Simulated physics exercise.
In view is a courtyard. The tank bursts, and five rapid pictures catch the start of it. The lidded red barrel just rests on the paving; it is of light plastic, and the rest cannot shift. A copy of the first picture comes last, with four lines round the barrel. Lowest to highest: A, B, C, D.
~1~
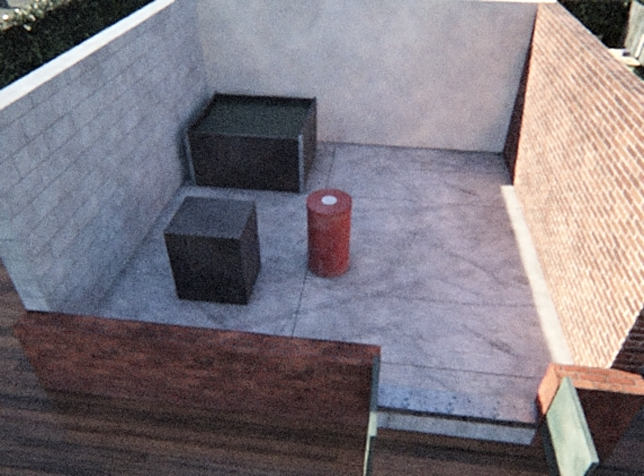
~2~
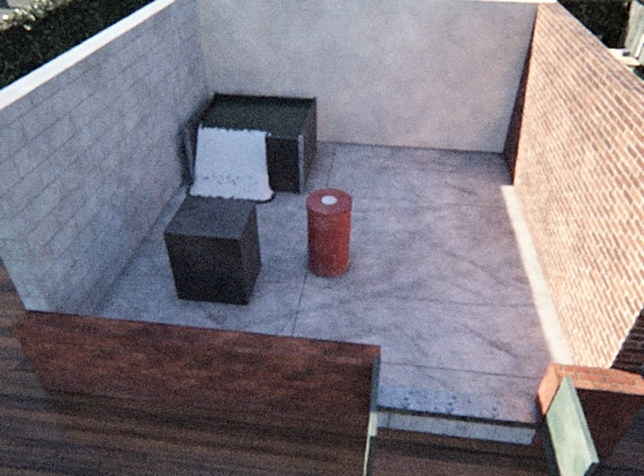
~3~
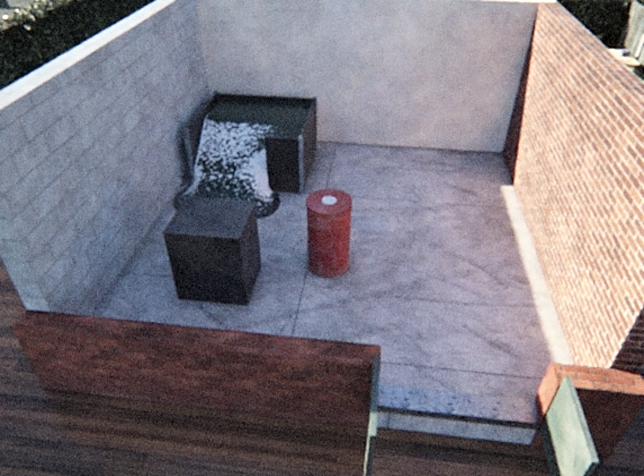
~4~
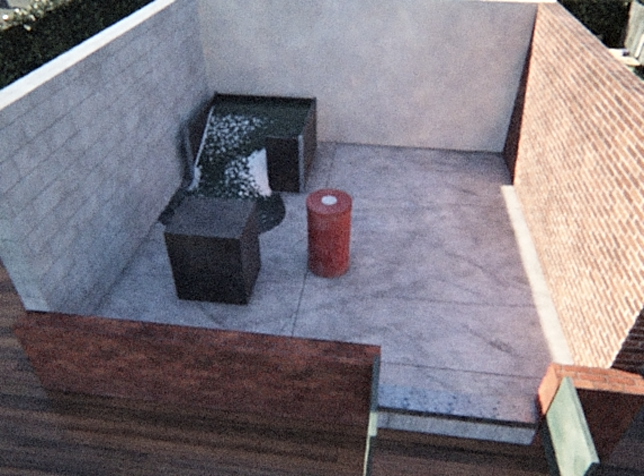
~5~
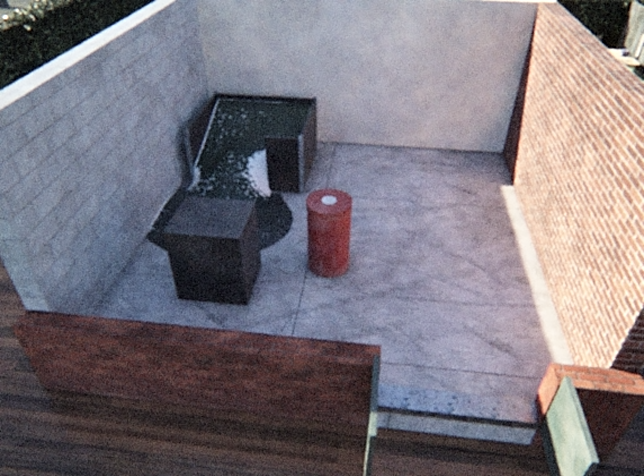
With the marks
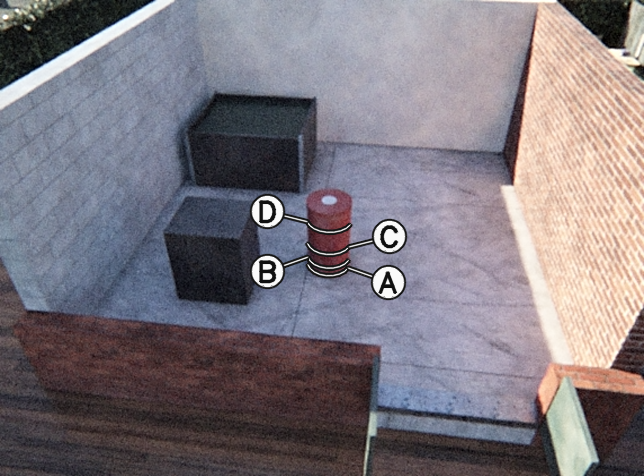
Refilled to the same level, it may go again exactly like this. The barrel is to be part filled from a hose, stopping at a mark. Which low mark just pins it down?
That is level C.
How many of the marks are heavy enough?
Two of the four.
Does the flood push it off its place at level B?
Yes, that goes wrong.
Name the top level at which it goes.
B it is.
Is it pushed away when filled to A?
Yes, it does.
In white, A at (326, 275); B at (326, 268); C at (326, 254); D at (326, 232); from the bottom up A, B, C, D.
With A, it is pushed about 6 times its own width away.
With B, it is pushed about its own width away.
With C, it does not move.
With D, it does not move.
